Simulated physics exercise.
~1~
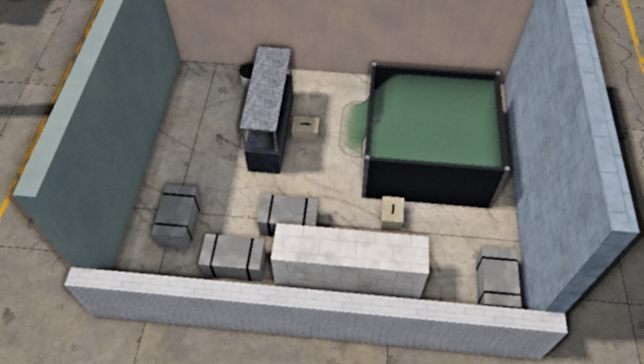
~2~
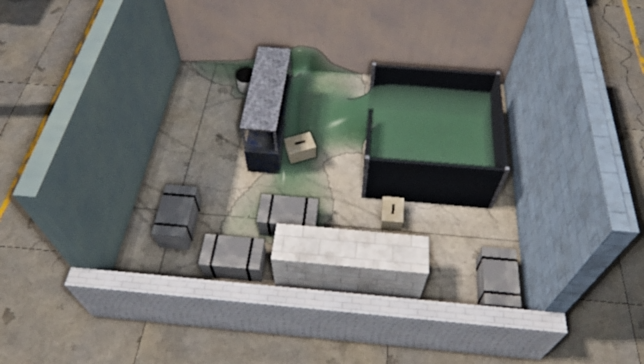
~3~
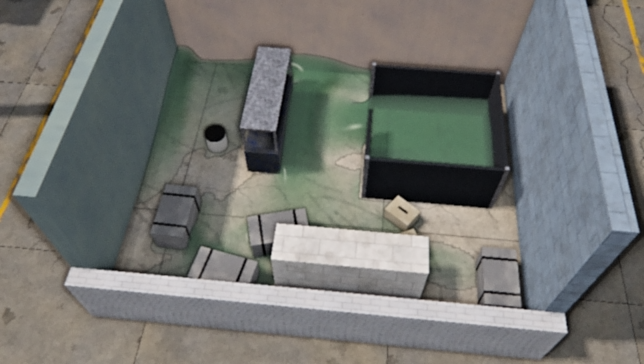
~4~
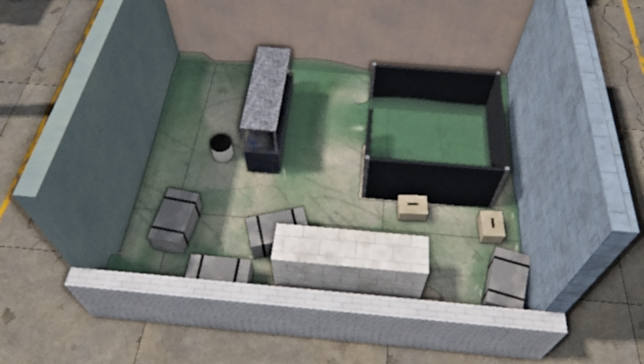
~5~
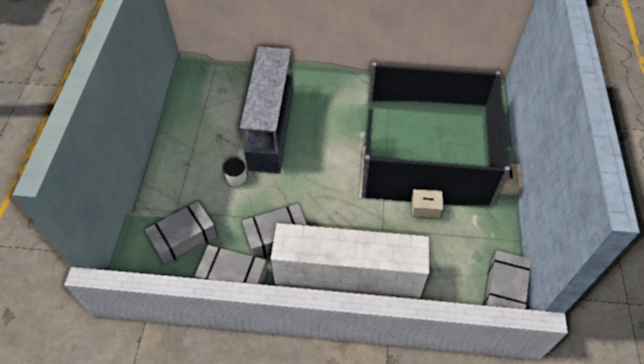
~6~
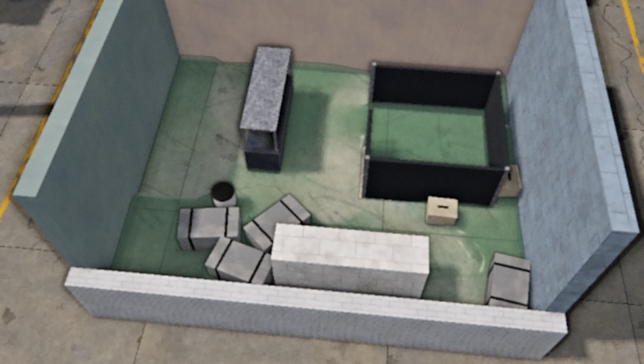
Green water burst from the left side of a dark square tank and spread across the walled floor, pushing a small tan box away to the right and carrying a dark bucket toward the grey bins, which shifted and ended up clustered at the near left.
